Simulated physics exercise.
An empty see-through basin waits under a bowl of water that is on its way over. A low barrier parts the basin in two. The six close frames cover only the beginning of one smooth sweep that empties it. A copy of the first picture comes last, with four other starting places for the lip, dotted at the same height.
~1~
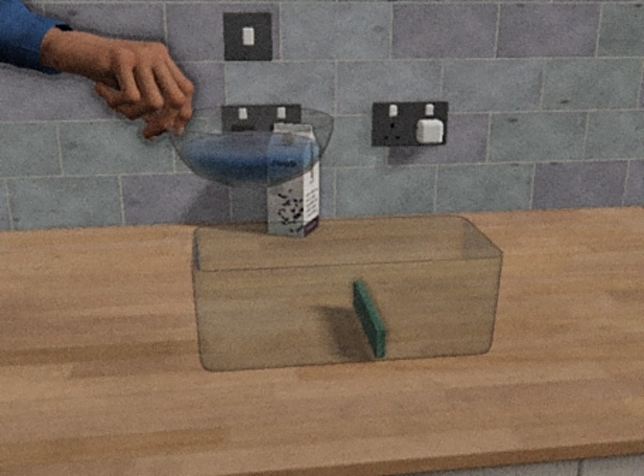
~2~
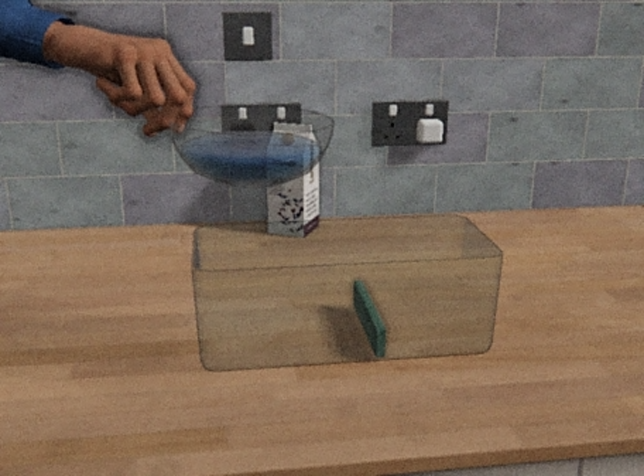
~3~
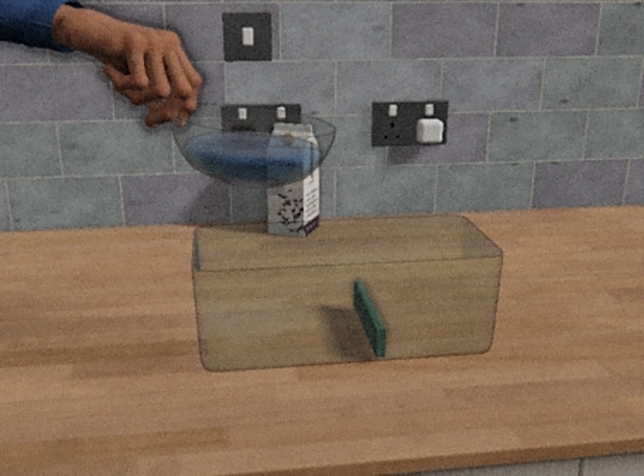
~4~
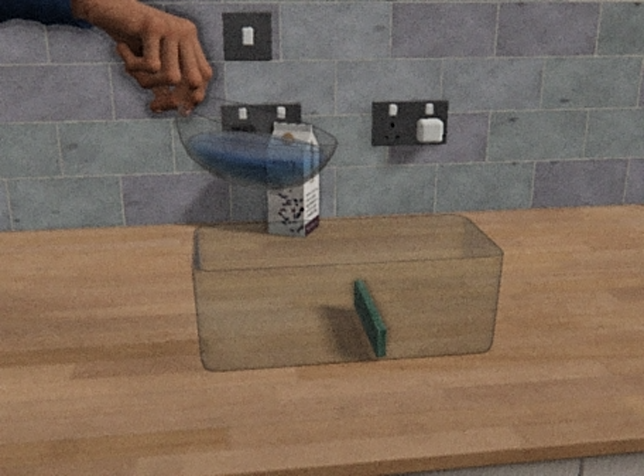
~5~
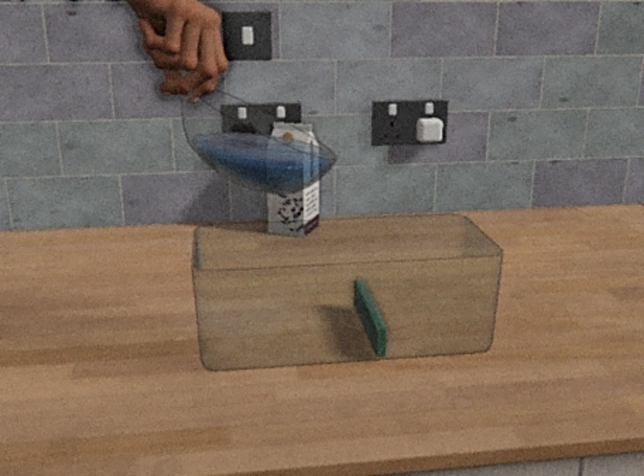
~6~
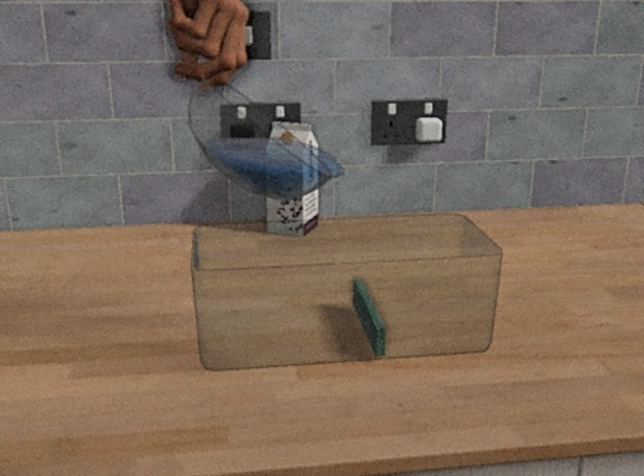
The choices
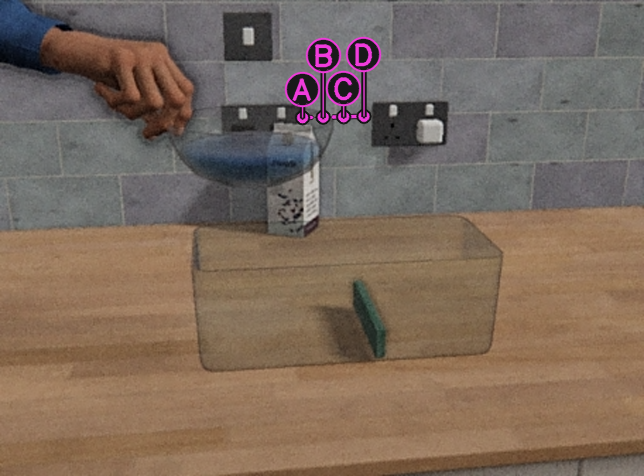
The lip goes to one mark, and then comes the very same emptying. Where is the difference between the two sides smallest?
C works best here.
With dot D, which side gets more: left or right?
More ends on the right.
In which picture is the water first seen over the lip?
Picture 6.
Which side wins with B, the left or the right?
The left side.
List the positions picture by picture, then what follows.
The first frame shows upright, lip at (330, 117); basin from (200, 369) to (490, 350); top of the wall at (369, 303); nothing has left yet.
The second frame shows upright, lip at (331, 119); nothing has left yet.
The third frame shows tipped about 7°, lip at (333, 127); nothing has left yet.
The fourth frame shows tipped about 16°, lip at (335, 138); nothing has left yet.
The fifth frame shows tipped about 27°, lip at (334, 154); nothing has left yet.
The sixth frame shows tipped about 40°, lip at (329, 171); water is over the lip, down to (329, 171).
On the marked copy, A at (302, 117); B at (323, 117); C at (343, 116); D at (363, 116).
Choosing A, about 89 % ends left of the wall and 8 % right of it; 3 % is lost outside.
Choosing B, about 72 % ends left of the wall and 25 % right of it; 3 % is lost outside.
Choosing C, about 49 % ends left of the wall and 50 % right of it.
Choosing D, about 33 % ends left of the wall and 66 % right of it.
